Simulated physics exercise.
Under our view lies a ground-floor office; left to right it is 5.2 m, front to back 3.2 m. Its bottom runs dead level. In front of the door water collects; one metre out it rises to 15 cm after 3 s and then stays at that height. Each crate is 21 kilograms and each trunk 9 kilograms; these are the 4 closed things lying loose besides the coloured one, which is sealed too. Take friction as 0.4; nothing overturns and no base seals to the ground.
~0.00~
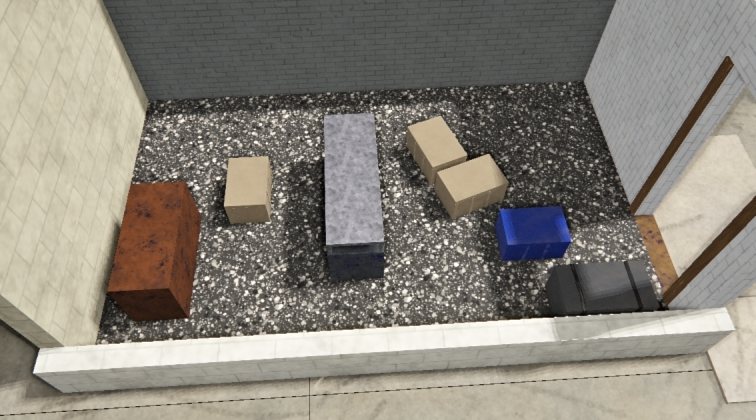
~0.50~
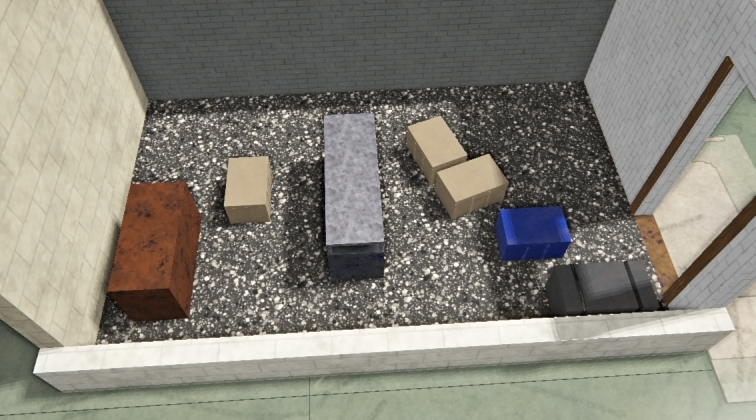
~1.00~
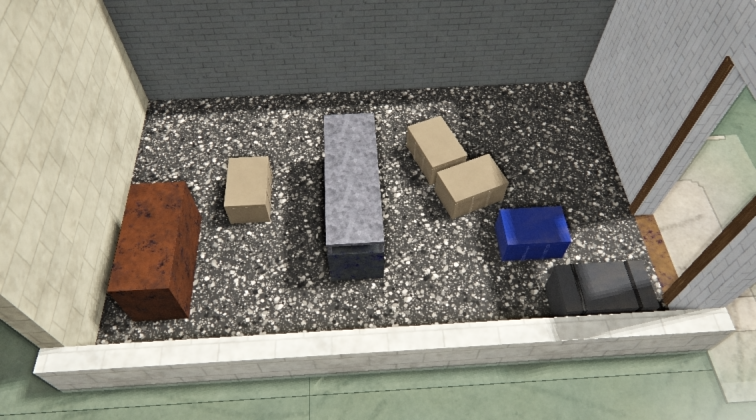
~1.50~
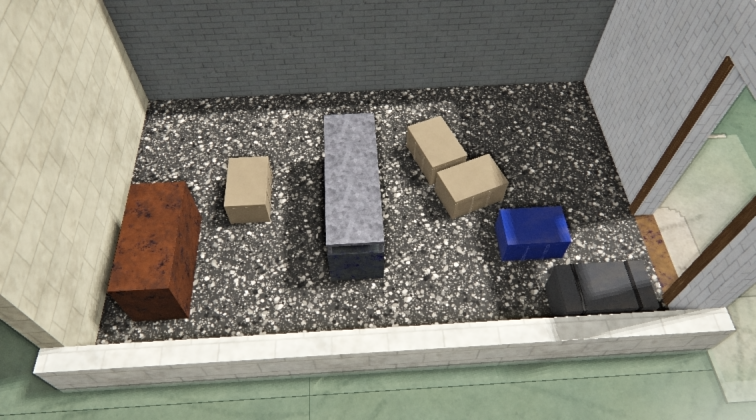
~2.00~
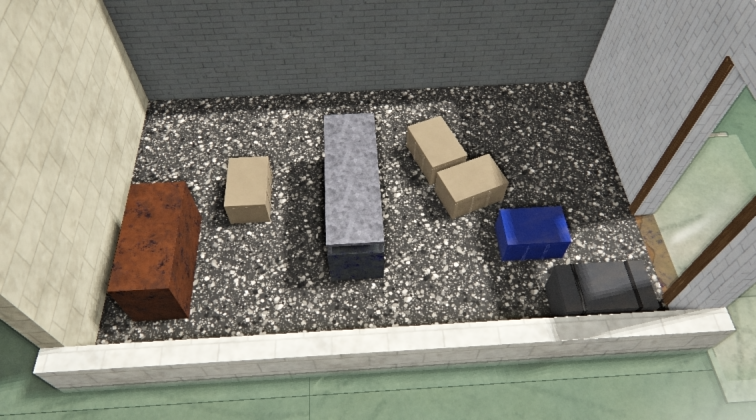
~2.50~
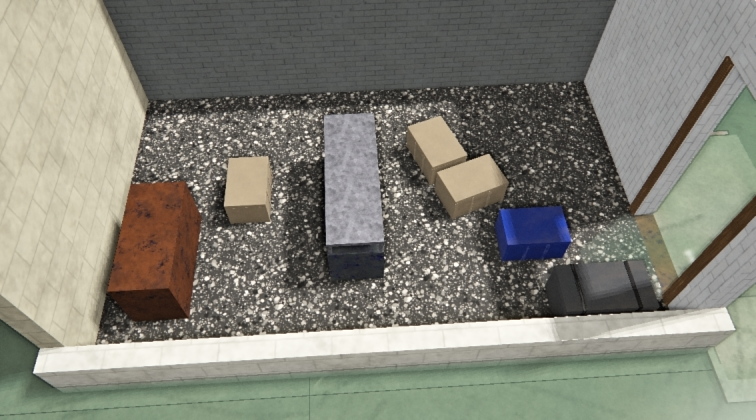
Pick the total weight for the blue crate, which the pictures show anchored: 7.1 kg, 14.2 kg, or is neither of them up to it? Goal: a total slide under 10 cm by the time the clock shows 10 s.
Neither is up to it.
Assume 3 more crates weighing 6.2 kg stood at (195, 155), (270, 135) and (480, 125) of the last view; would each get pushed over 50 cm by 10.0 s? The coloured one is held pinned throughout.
Answer by position: Inside the range; inside the range; outside the range.
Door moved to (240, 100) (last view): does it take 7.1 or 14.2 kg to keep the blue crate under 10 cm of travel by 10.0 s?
Moved there, the light choice works.
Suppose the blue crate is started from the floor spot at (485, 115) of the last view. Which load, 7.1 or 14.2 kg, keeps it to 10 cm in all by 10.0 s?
Short answer: Heavier load only.
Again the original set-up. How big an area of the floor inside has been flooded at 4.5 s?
At that time the wet patch spans about 5.0 m2.
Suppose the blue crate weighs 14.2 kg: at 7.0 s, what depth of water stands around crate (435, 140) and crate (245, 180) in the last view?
First roughly 1 cm, second roughly 0 cm.
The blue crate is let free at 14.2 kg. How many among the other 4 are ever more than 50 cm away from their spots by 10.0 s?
It adds up to 1.
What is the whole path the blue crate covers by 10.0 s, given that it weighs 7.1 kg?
It would cover some 150 cm all told.
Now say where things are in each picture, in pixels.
In the first picture, the blue crate at (535, 225), on the bottom; water covers 0.0 m2; 0 of 5 have shifted.
In the second picture, the blue crate at (535, 225), on the bottom; water covers 0.0 m2; 0 of 5 have shifted.
In the third picture, the blue crate at (535, 225), on the bottom; water covers 0.0 m2; 0 of 5 have shifted.
In the fourth picture, the blue crate at (535, 225), on the bottom; water covers 0.0 m2; 0 of 5 have shifted.
In the fifth picture, the blue crate at (535, 225), on the bottom; 0.0 m2 under water; 0 of 5 have shifted.
In the sixth picture, the blue crate at (535, 225) rests on the ground; 0.4 m2 under water; 0 of 5 have shifted.
After 3.5 s the blue crate would be 15 cm from its start with 7.1 kg and 2 cm from its start with 14.2 kg; 4 cm of water round it then.
After 4.5 s the blue crate would be 71 cm from its start with 7.1 kg and 31 cm from its start with 14.2 kg; 4 cm of water round it then.
After 7.0 s the blue crate would be 128 cm from its start with 7.1 kg and 116 cm from its start with 14.2 kg; 5 cm of water round it then.
After 10.0 s the blue crate would be 128 cm from its start with 7.1 kg and 126 cm from its start with 14.2 kg; 6 cm of water round it then.
